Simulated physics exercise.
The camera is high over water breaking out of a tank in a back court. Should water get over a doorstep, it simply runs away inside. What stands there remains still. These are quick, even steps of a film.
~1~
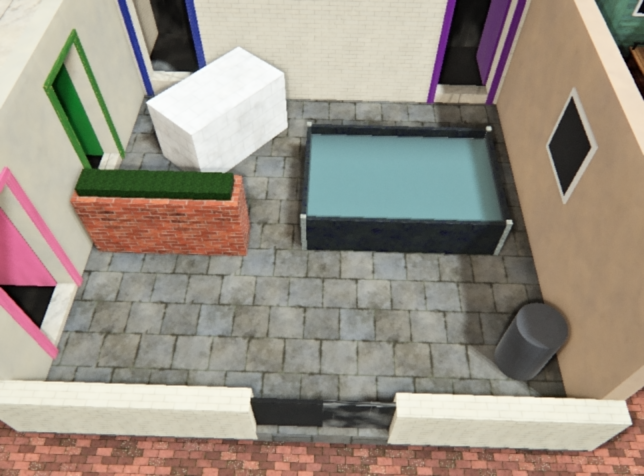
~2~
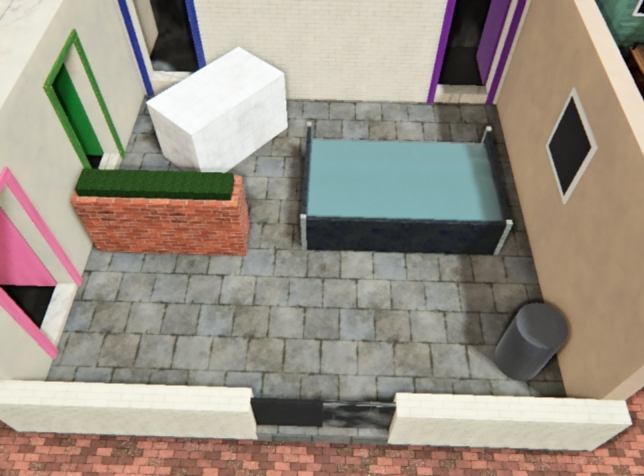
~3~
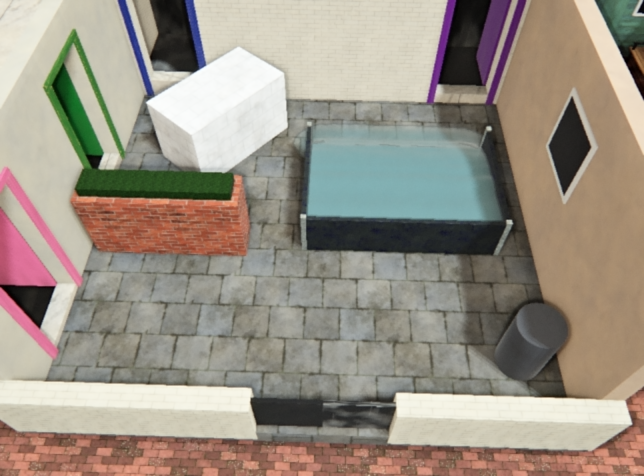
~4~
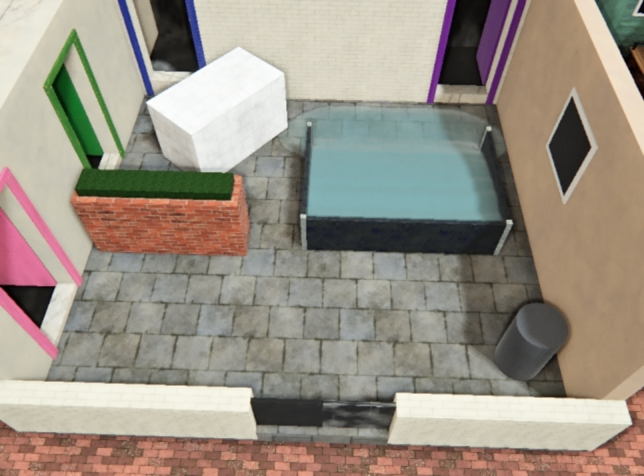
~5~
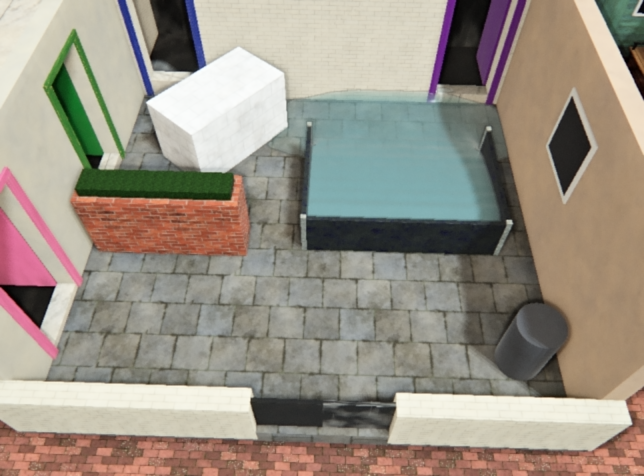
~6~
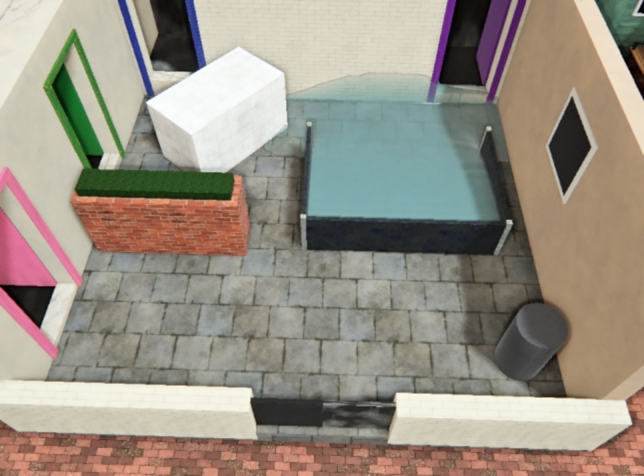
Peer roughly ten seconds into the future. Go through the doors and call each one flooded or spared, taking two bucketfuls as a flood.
Green door: Spared, blue door: Spared, pink door: Spared, purple door: Flooded.
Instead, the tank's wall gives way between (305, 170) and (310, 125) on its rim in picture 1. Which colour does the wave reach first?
Answer - the green door.
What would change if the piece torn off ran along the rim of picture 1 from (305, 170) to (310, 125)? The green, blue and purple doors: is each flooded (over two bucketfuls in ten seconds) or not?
So, taking them in turn: Green door tops the limit, blue door doesn't reach it, purple door doesn't reach it.
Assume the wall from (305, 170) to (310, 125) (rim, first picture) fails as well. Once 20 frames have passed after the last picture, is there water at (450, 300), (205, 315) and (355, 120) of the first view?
One by one: Unsoaked; unsoaked; waterlogged.
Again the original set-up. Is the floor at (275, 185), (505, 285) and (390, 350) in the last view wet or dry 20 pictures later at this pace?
Result, as listed: Wetted / wetted / not wetted.
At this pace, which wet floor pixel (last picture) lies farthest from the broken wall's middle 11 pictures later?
I reckon the front has reached (144, 98) by then.
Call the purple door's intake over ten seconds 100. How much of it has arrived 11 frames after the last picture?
That share would be near 65 %.
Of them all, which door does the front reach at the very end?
Result: The pink-painted one.
A moment on, water covers 20 % of the floor; the green door not reached, the blue door not reached, the pink door not reached, the purple door over two buckets in.
Next, water covers 30 % of the floor; the green door not reached, the blue door wet at the sill, nothing in, the pink door not reached, the purple door far over two buckets in.
Then, water covers 55 % of the floor; the green door wet at the sill, nothing in, the blue door wet at the sill, nothing in, the pink door not reached, the purple door far over two buckets in.
Later, water covers 80 % of the floor; the green door wet at the sill, nothing in, the blue door wet at the sill, nothing in, the pink door wet at the sill, nothing in, the purple door far over two buckets in.
In the end, water covers 95 % of the floor; the green door wet at the sill, nothing in, the blue door wet at the sill, nothing in, the pink door under two buckets in, the purple door far over two buckets in.
